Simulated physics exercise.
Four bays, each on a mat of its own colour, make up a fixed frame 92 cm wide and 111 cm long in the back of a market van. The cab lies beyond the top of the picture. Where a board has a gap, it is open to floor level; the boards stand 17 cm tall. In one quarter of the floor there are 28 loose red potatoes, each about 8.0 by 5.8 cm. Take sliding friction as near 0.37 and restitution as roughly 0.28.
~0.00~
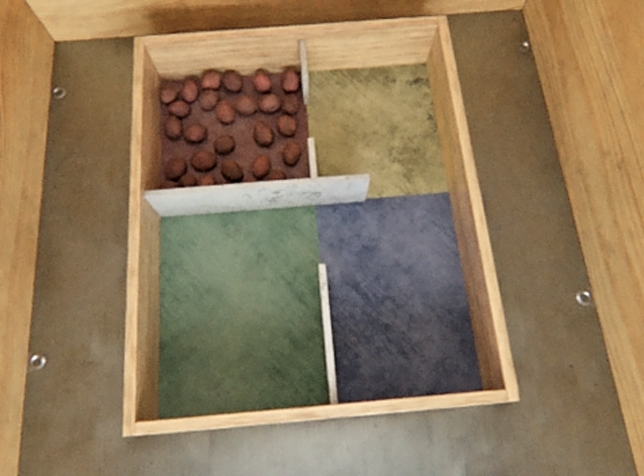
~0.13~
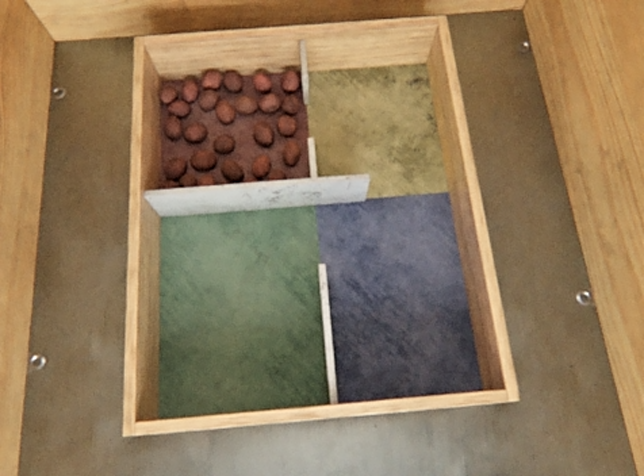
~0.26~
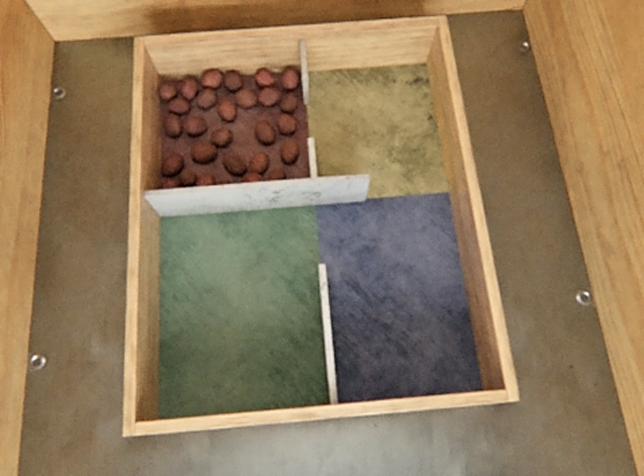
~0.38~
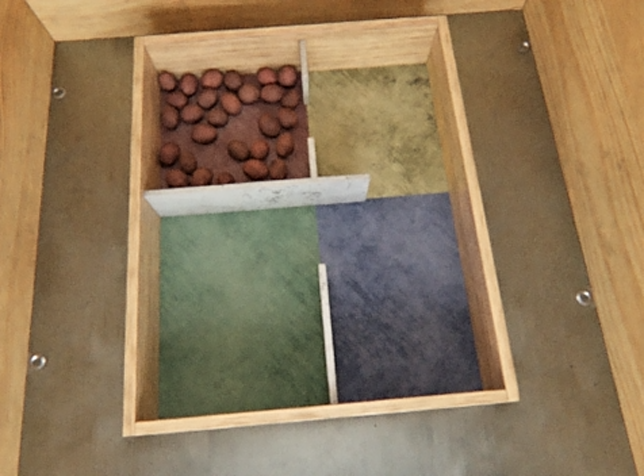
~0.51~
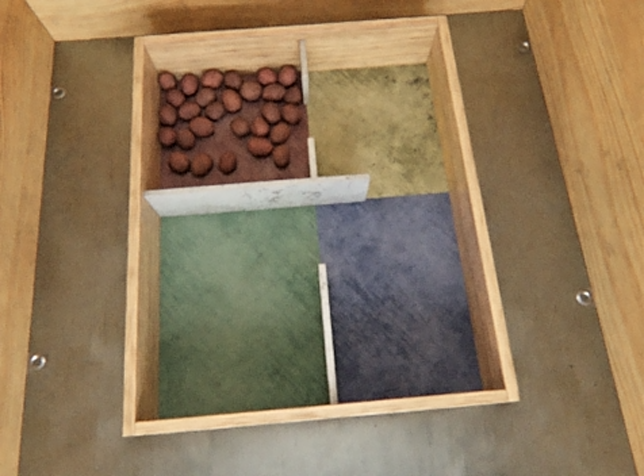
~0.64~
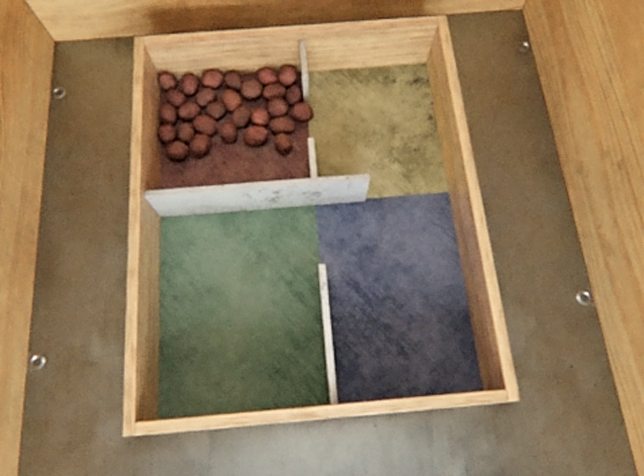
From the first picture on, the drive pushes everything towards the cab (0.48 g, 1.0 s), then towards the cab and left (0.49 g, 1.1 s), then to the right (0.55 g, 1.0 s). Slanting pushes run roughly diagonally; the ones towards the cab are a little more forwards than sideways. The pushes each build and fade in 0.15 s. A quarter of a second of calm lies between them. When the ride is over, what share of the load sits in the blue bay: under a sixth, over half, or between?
Under a sixth.
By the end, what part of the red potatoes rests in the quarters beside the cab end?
Some 90 per cent.
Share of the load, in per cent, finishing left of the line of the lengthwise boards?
About 50 %.
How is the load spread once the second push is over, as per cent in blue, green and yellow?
Well, you'd find blue at 0, green at 0 and yellow at 0 per cent.
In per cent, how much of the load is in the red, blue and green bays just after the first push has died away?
Red 100 %, blue 0 %, green 0 %.
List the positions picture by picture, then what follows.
In the first frame, middle of the blue mat (396, 293); middle of the green mat (240, 307); middle of the red mat (234, 139); middle of the yellow mat (375, 128); 28 in the red bay.
In the second frame, 28 in the red bay.
In the third frame, 28 in the red bay.
In the fourth frame, 28 in the red bay; the potato farthest behind, in the direction of the first push, is at (226, 182).
In the fifth frame, 28 in the red bay; the potato farthest behind, in the direction of the first push, is at (228, 163).
In the sixth frame, 28 in the red bay; the potato farthest behind, in the direction of the first push, is at (283, 143).
After push 1 (1.24 s), 27 in the red bay and 1 in the yellow bay.
After push 2 (2.59 s), 27 in the red bay and 1 in the yellow bay.
After push 3 (3.84 s), 16 in the red bay, 1 in the blue bay and 11 in the yellow bay.
Final count (at 5.12 s), 15 in the red bay, 2 in the blue bay and 11 in the yellow bay. Asked share, 2 of 28, 7 per cent.
